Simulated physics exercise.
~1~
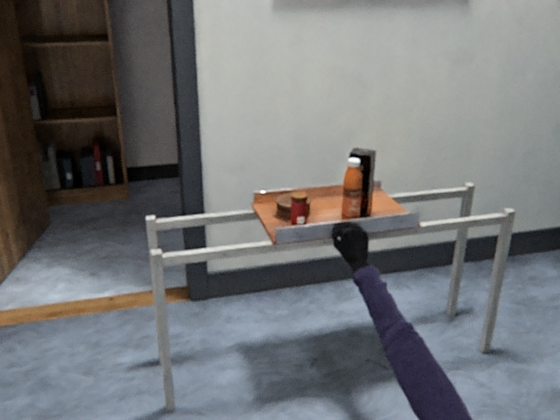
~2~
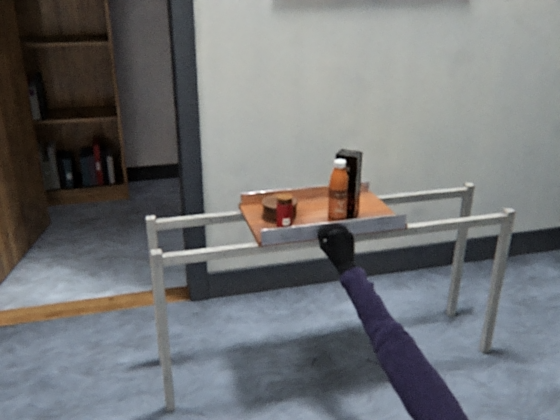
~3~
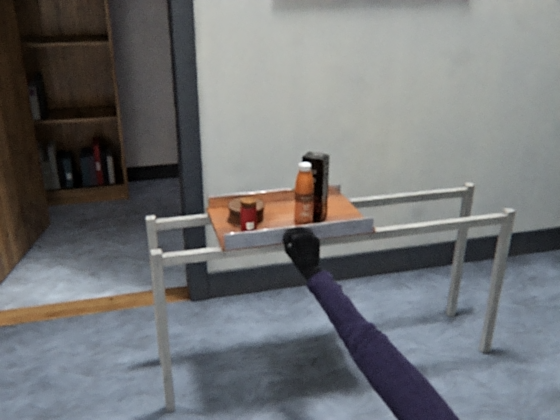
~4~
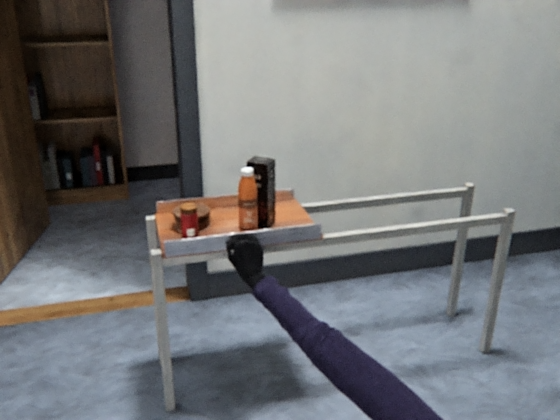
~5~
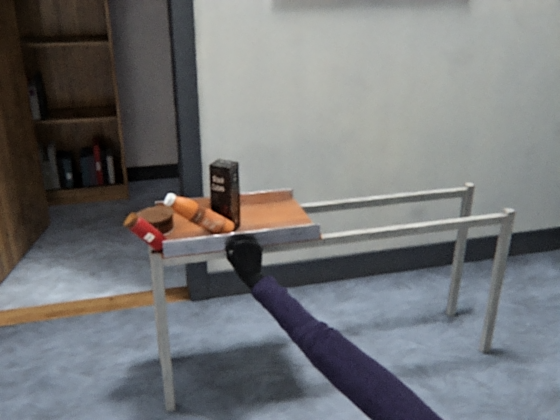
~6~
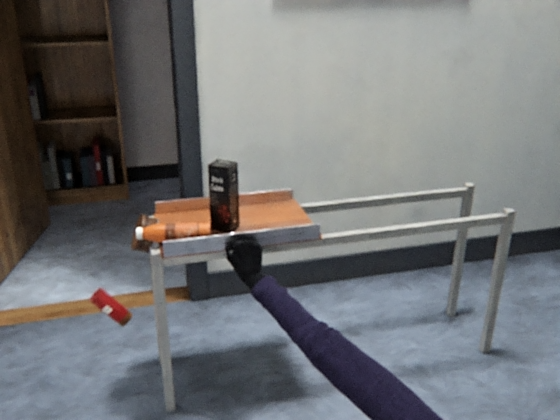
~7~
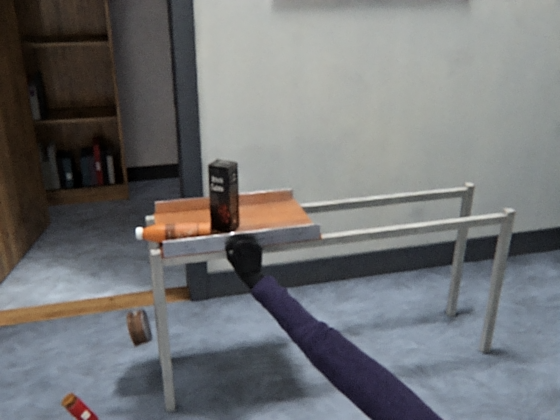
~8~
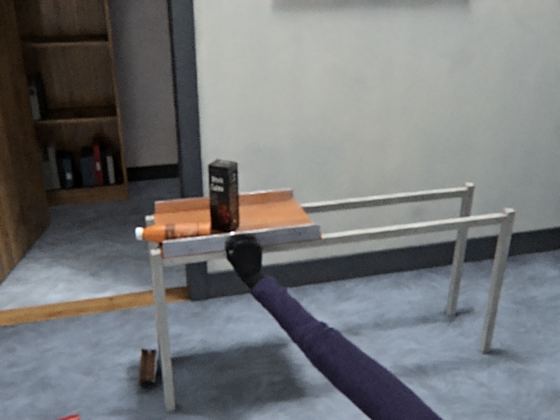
In a room with a blue-grey floor, seen from slightly above and in front, a tray with an orange base rests on two pale rails before a light wall, with a doorway and bookshelf at left. It holds a red shaker, a round brown tub, an orange bottle and a tall black carton. A black-gloved, purple-sleeved arm moves the tray left until it stops at the rails' end. The shaker and bottle tip leftward, and the shaker drops off, followed by the tub. Both end on the floor, while the bottle lies on the tray beside the upright carton.
